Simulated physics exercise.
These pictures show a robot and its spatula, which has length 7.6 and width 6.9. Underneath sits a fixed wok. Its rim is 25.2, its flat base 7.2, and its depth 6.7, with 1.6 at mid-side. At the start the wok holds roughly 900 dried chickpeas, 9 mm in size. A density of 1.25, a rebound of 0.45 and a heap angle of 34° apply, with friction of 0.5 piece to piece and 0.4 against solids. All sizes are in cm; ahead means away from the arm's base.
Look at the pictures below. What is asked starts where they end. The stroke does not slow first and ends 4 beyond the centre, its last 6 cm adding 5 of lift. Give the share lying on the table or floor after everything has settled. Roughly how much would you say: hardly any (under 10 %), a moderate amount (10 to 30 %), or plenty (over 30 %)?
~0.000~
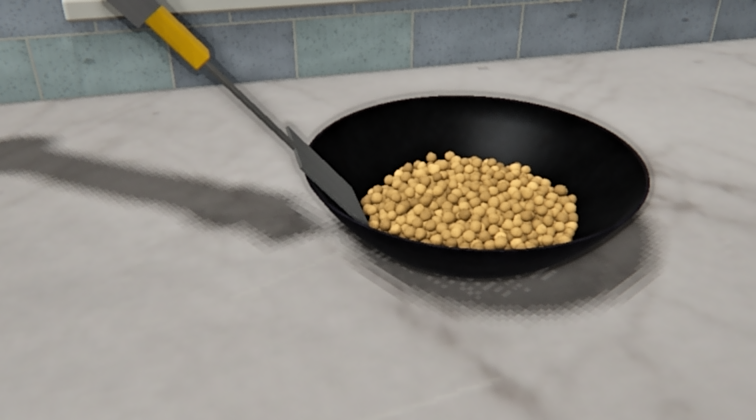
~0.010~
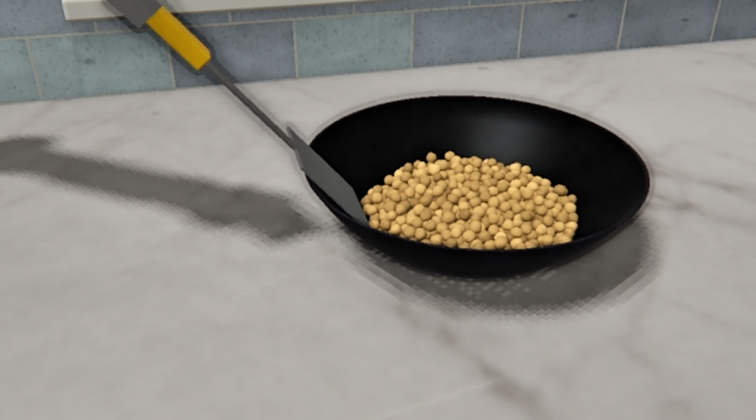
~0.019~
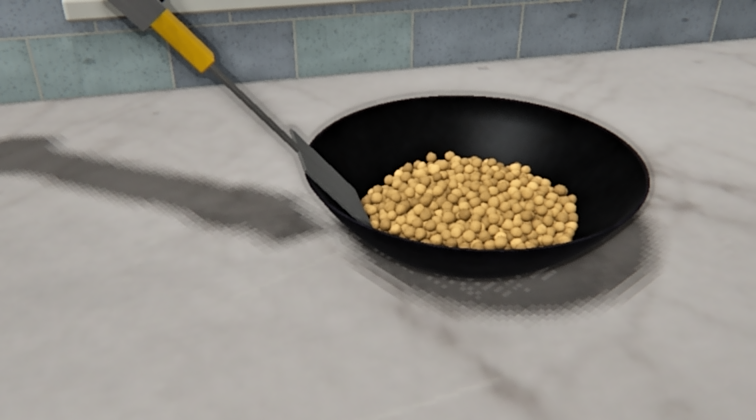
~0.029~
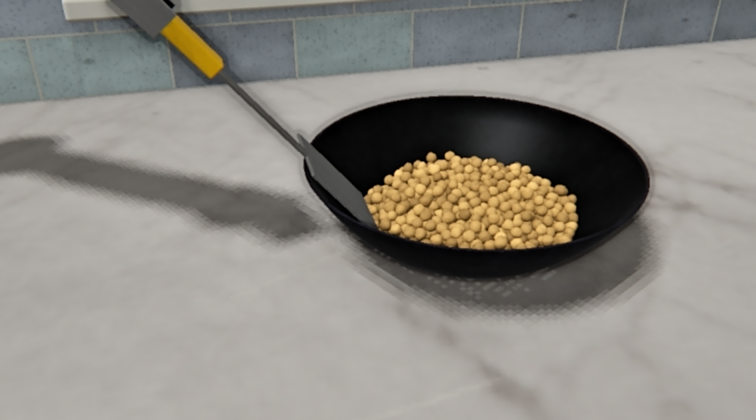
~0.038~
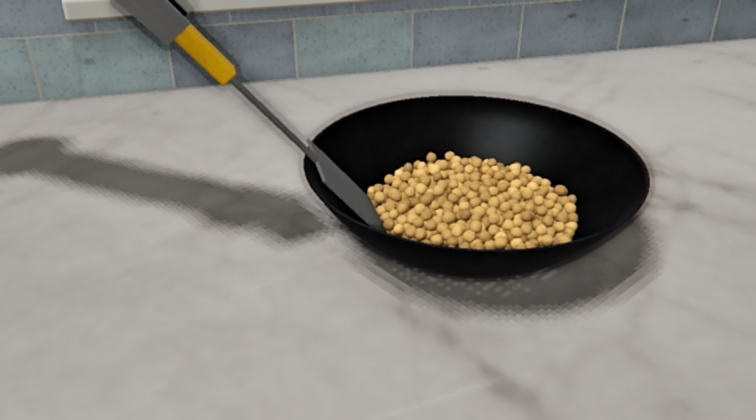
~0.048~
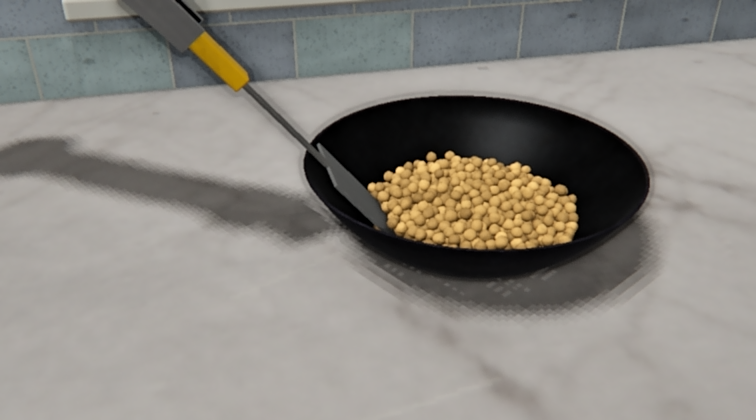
I'd say hardly any.
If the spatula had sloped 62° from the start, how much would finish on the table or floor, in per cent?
In that case around 5 per cent.
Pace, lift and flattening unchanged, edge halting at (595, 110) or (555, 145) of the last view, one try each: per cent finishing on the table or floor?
Close to 30 and close to 15 per cent, respectively.
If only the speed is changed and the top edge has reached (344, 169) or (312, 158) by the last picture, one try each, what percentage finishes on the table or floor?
Roughly 15 per cent, then roughly 0 per cent.
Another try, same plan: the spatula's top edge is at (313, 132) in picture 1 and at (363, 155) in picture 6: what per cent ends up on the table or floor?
Some 15 percent ends up on the table or floor.
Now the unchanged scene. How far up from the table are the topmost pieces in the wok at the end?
Close to 7.0 centimetres high.
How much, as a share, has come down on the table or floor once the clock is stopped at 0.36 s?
About 5 per cent.
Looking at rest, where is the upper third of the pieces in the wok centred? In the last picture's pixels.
Approximately at pixel (551, 178).
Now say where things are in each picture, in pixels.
In the first picture, spatula top edge at (293, 146), sloping 51°; upper third of the load around (470, 199), from x 365 to 575, top at y 155; 900 in the wok.
In the second picture, spatula top edge at (294, 146), sloping 51°; upper third of the load around (470, 199), from x 365 to 575, top at y 155.
In the third picture, spatula top edge at (297, 148), sloping 51°; upper third of the load around (470, 199), from x 365 to 575, top at y 155.
In the fourth picture, spatula top edge at (305, 153), sloping 51°; upper third of the load around (470, 199), from x 365 to 575, top at y 155.
In the fifth picture, spatula top edge at (315, 159), sloping 51°; upper third of the load around (469, 198), from x 370 to 575, top at y 155.
In the sixth picture, spatula top edge at (326, 164), sloping 51°; upper third of the load around (467, 197), from x 375 to 575, top at y 155; 900 in the wok.
After 0.09 s, sloping 51°, highest piece 5 above the table; 900 in the wok.
After 0.13 s, sloping 51°, highest piece 7 above the table; 900 in the wok.
After 0.36 s, sloping 51°, highest piece 8 above the table; 845 in the wok, 35 on the table or floor, 20 on the blade or in flight.
After 1.41 s, sloping 51°, highest piece 7 above the table; 843 in the wok, 57 on the table or floor.
At rest, 843 in the wok, 57 on the table or floor. That is 6 % on the table or floor.
